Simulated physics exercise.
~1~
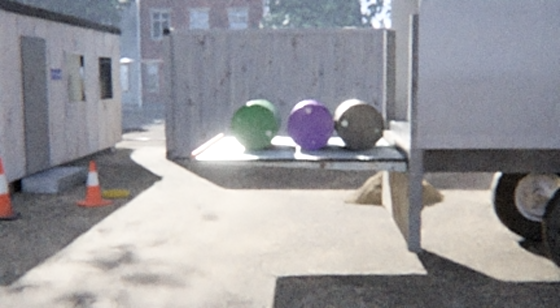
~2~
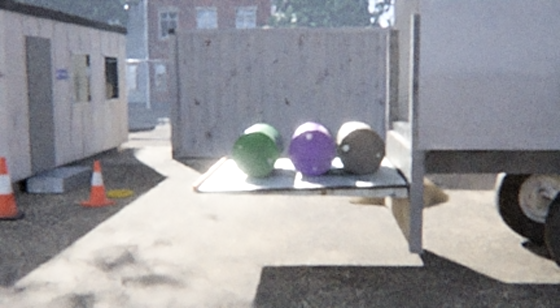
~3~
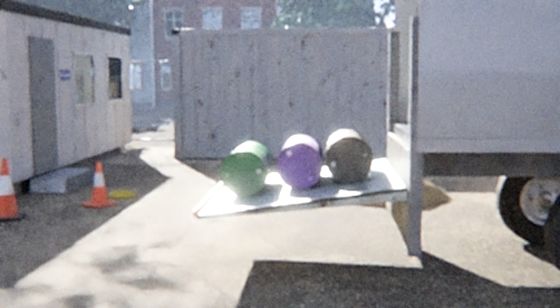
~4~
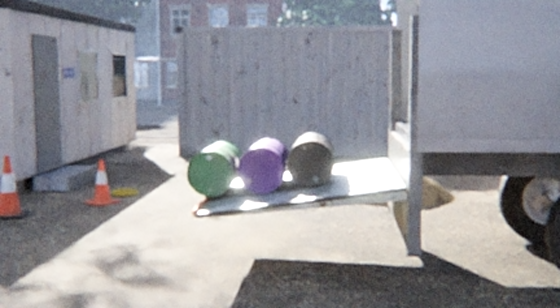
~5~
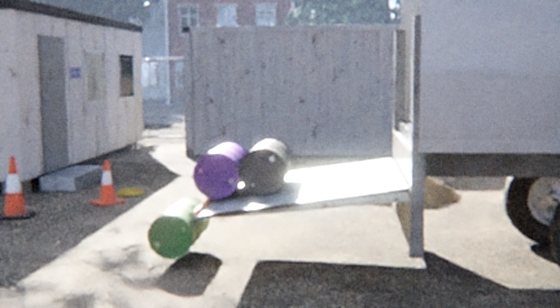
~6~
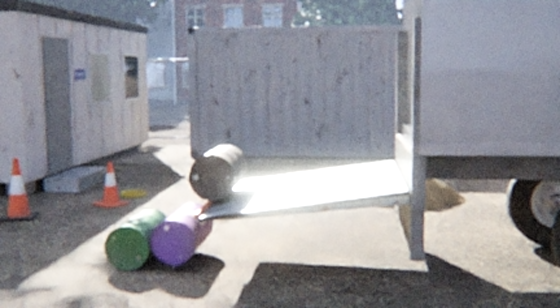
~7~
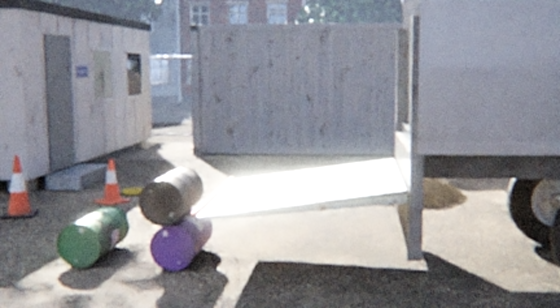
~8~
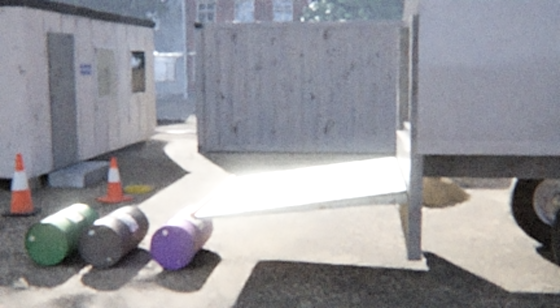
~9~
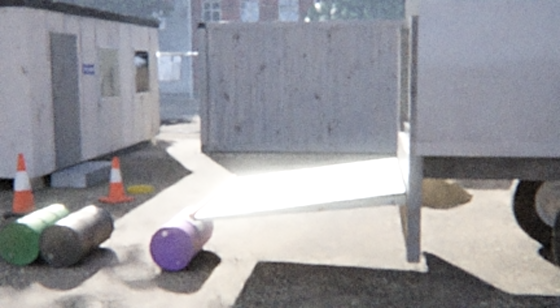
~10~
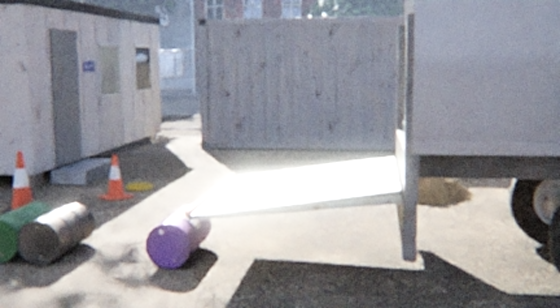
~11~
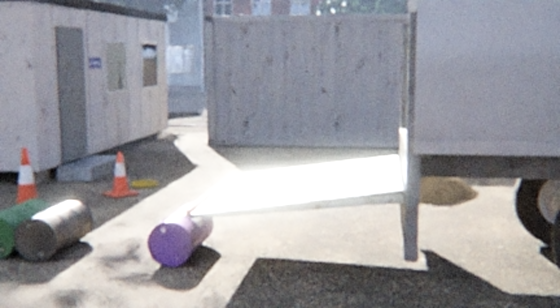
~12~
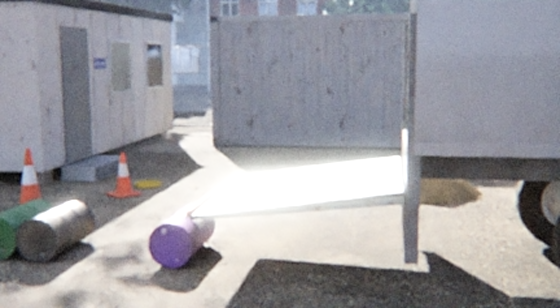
At the start, a green, a purple and a dark drum lie side by side on a raised platform behind a truck body, with a cabin and traffic cones to the left. The platform lowers and tilts down to the left, and the drums start rolling that way. Green goes over the edge first and drops to the ground, followed by purple. The dark drum tumbles off last, landing on top of purple and rolling over it towards green. Green and the dark drum roll on and stop together at the left, while purple rests alone near the empty platform's lower edge.
